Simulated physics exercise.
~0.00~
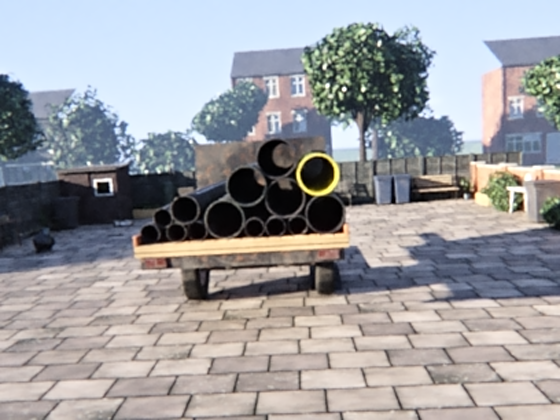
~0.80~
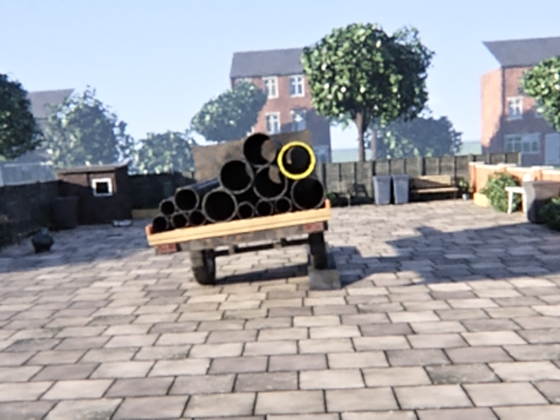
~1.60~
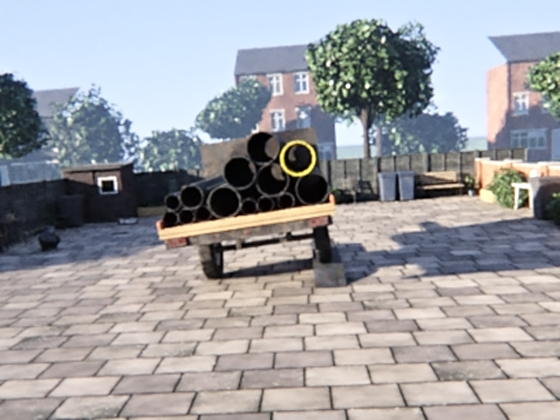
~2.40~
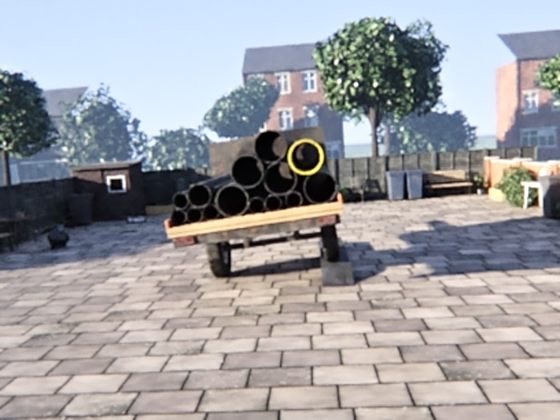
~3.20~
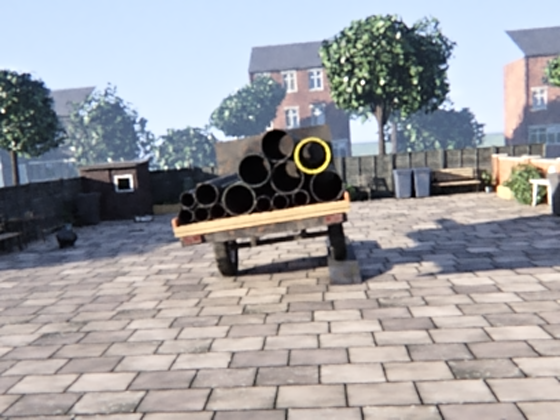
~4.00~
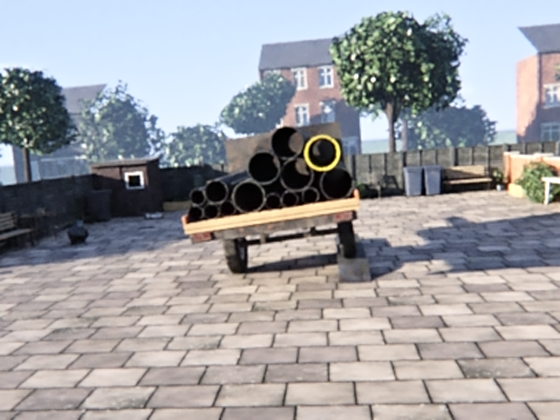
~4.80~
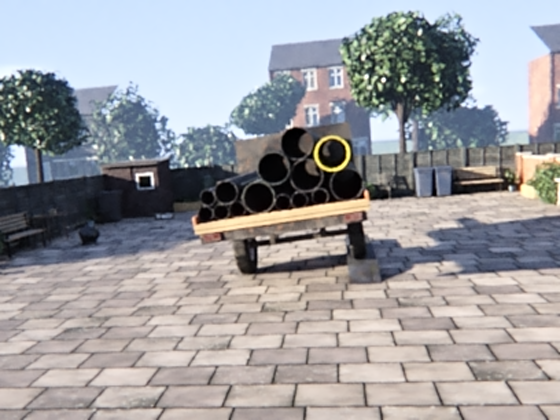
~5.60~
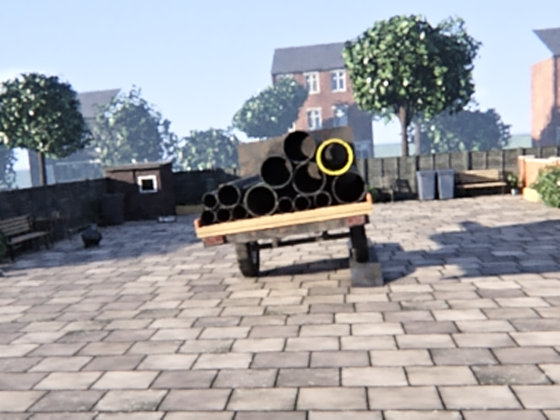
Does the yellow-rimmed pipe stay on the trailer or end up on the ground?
It stays on the trailer. It is still resting high on the right of the heap when the trailer stands tilted at the end.
